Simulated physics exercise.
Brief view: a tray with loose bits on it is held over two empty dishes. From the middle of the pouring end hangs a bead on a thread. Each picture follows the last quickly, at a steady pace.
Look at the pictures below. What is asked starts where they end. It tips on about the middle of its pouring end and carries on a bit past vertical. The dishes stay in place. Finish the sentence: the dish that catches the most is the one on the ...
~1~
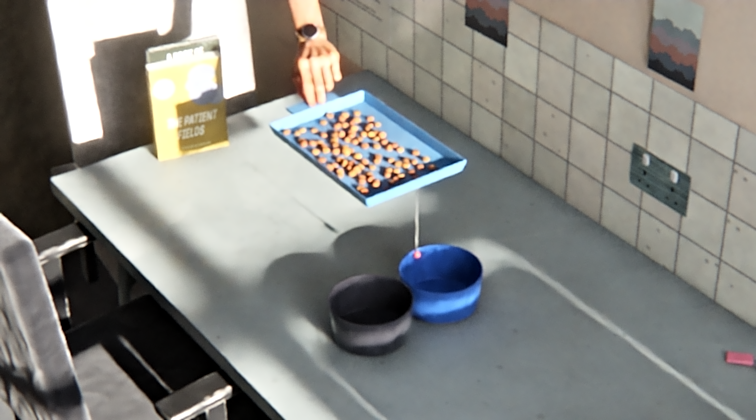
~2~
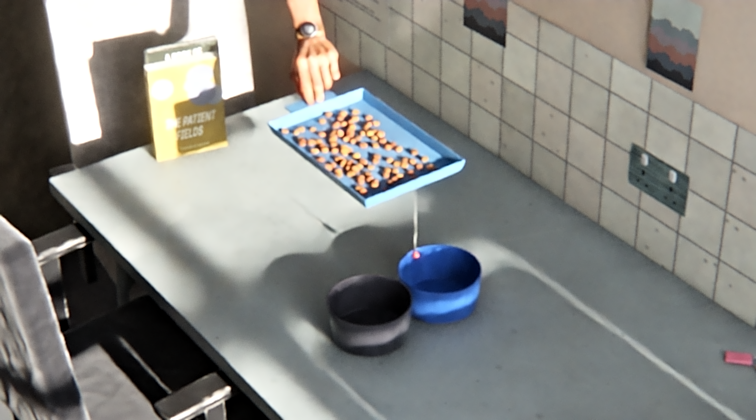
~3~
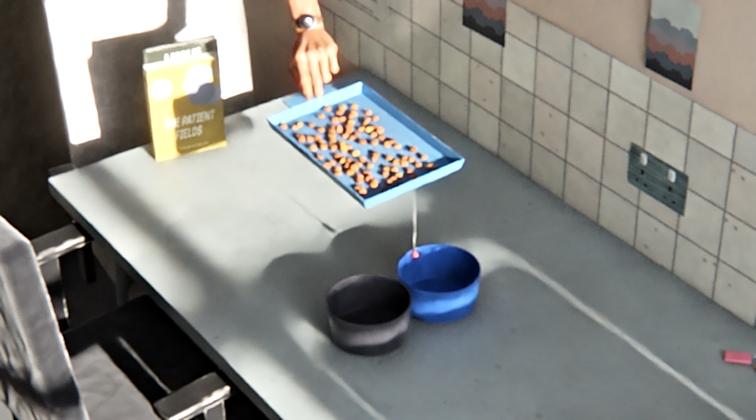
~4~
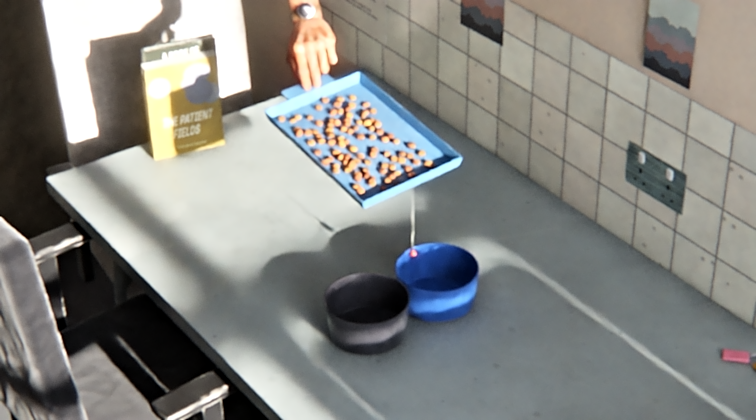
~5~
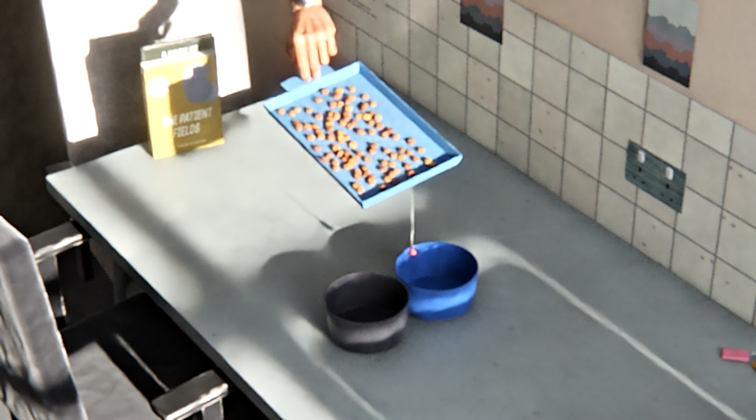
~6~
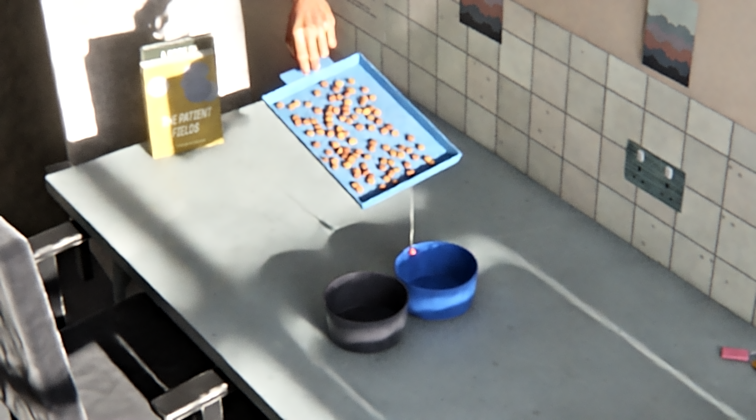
... left.
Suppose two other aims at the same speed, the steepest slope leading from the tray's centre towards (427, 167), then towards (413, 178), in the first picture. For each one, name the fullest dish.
First case: The dish at right. Second case: The dish at right.
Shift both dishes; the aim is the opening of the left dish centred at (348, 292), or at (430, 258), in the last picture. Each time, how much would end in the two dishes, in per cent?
About 90 % and 0 %.
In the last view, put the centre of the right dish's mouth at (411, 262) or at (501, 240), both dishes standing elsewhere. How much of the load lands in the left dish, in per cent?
Respectively 60 % and 10 %.
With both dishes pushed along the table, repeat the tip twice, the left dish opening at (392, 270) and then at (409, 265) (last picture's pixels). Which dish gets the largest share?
Results - the dish on the left side first, the dish on the left side second.
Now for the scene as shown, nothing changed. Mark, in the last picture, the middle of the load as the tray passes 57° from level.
I'd put the middle close to (370, 178).
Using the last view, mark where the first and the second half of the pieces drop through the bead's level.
First part (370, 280), rest (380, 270).
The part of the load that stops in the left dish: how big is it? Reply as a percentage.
About 90 %.
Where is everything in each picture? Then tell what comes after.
The first picture shows corners of the pouring end (368, 197) and (462, 160), level; middle of the load (365, 146), bits of dog kibble; left dish (395, 334); right dish (466, 302); bead on its thread (417, 254).
The second picture shows corners of the pouring end (366, 198) and (460, 160), level; middle of the load (363, 145).
The third picture shows corners of the pouring end (366, 199) and (460, 159), tipped barely, lowest at the left corner; middle of the load (362, 142).
The fourth picture shows corners of the pouring end (364, 199) and (458, 157), tipped a little, lowest at the left corner; middle of the load (361, 137).
The fifth picture shows corners of the pouring end (363, 200) and (458, 155), tipped a little, lowest at the left corner; middle of the load (360, 131).
The sixth picture shows corners of the pouring end (363, 201) and (457, 154), tipped clearly, lowest at the left corner; middle of the load (360, 127); left dish (391, 331); right dish (462, 299).
Just after the last frame, tray tipped steeply; every one on the tray.
A moment on, tray tipped right over; roughly a third on the tray; roughly half in the left dish; just a few in the right dish; just a few outside both; about a tenth in the air.
Further on, tray tipped past a quarter turn; the larger part in the left dish; about a tenth in the right dish; just a few outside both; just a few in the air.
When it is over, tray tipped past a quarter turn; the larger part in the left dish; about a tenth in the right dish; just a few outside both; just a few in the air.
